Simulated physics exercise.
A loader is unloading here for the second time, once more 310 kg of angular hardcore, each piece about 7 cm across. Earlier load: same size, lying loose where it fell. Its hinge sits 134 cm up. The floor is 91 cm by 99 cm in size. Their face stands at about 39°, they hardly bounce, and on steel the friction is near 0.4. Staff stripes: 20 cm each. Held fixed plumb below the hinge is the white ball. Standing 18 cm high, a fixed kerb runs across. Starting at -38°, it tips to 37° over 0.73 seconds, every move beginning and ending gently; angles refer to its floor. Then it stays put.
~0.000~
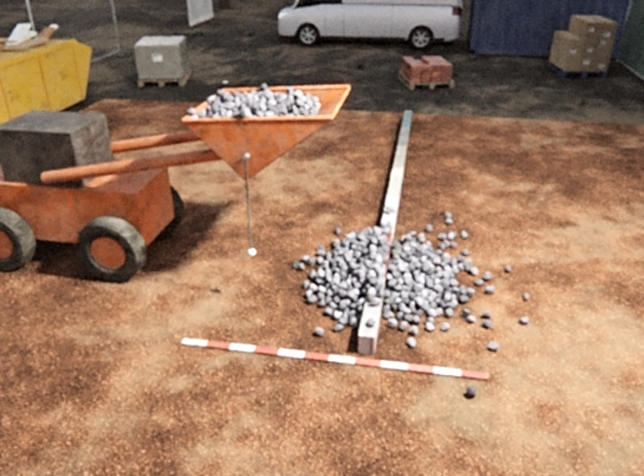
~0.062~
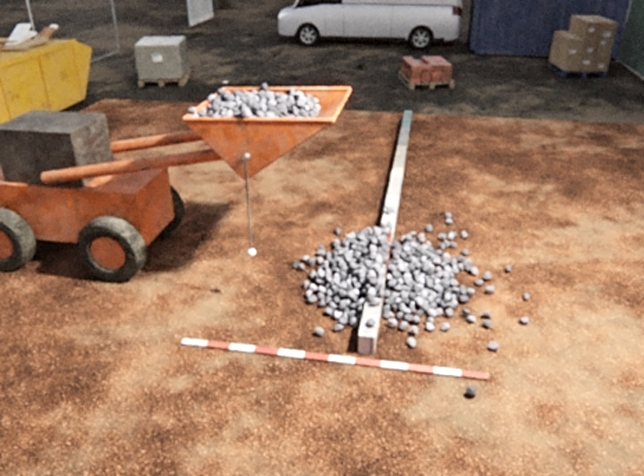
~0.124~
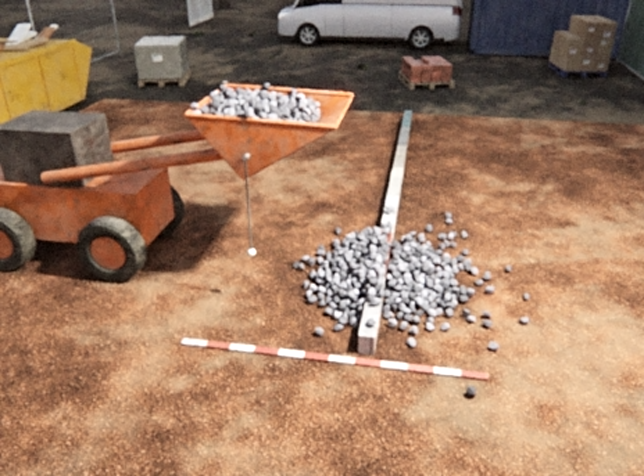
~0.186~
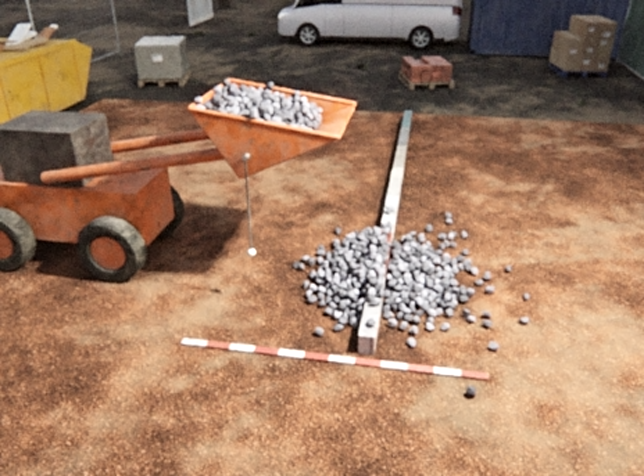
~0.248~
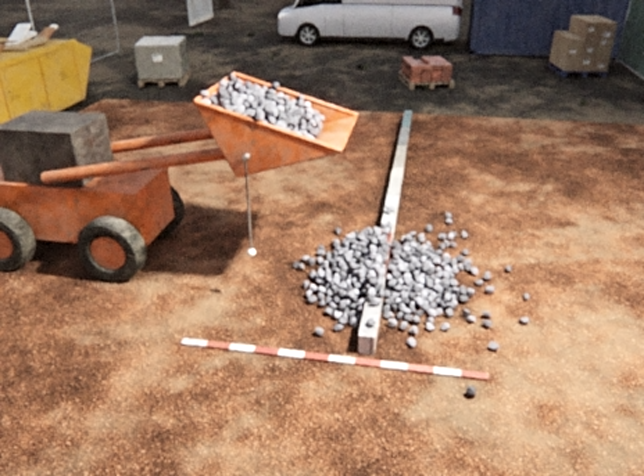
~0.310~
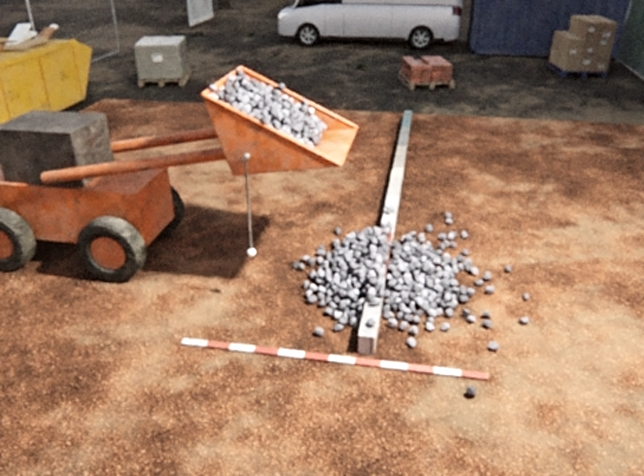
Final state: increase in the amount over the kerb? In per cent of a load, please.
About 25 %.
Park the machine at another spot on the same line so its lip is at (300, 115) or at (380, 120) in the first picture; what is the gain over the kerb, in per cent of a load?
Near 0 in a hundred first, near 90 in a hundred second.
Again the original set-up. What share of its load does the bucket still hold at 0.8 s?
Around 85 in a hundred.
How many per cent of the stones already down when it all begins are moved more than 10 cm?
Close to 5 in a hundred of them.
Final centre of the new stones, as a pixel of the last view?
The middle ends up near (358, 260).
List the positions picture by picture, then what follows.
The bucket is at -38°, its lip at (332, 118); the top of the load is at (271, 96). The earlier load is highest near (376, 255), 28 cm above ground level, 55 % on this side of the kerb, 45 % over the kerb, in the first frame.
Lip at (333, 120), floor tilted -36°, highest stones at (263, 96); the stones move at 0.2 m/s on average, in the second frame.
The bucket is at -32°, its lip at (336, 127); the top of the load is at (242, 93); the stones move at 0.4 m/s on average, in the third frame.
The bucket is at -26°, its lip at (339, 138); the top of the load is at (234, 90); the stones move at 0.5 m/s on average, in the fourth frame.
The bucket is at -18°, its lip at (341, 151); the top of the load is at (235, 85); the stones move at 0.6 m/s on average, in the fifth frame.
The bucket is at -9°, its lip at (341, 165); the top of the load is at (239, 80); the stones move at 0.7 m/s on average, in the sixth frame.
After 0.6 s the floor is at 26°; in per cent of one load, 100 in the bucket, 55 on this side of the kerb, 45 over the kerb; the foremost stones are at (500, 303).
After 0.8 s the floor is at 37°; in per cent of one load, 87 in the bucket, 68 on this side of the kerb, 45 over the kerb; the foremost stones are at (500, 303).
After 1.2 s the floor is at 37°; in per cent of one load, 35 in the bucket, 116 on this side of the kerb, 49 over the kerb; the foremost stones are at (500, 303).
After 3.7 s the floor is at 37°; in per cent of one load, 0 in the bucket, 130 on this side of the kerb, 70 over the kerb; the foremost stones are at (499, 280). Net gain over the kerb, 25.
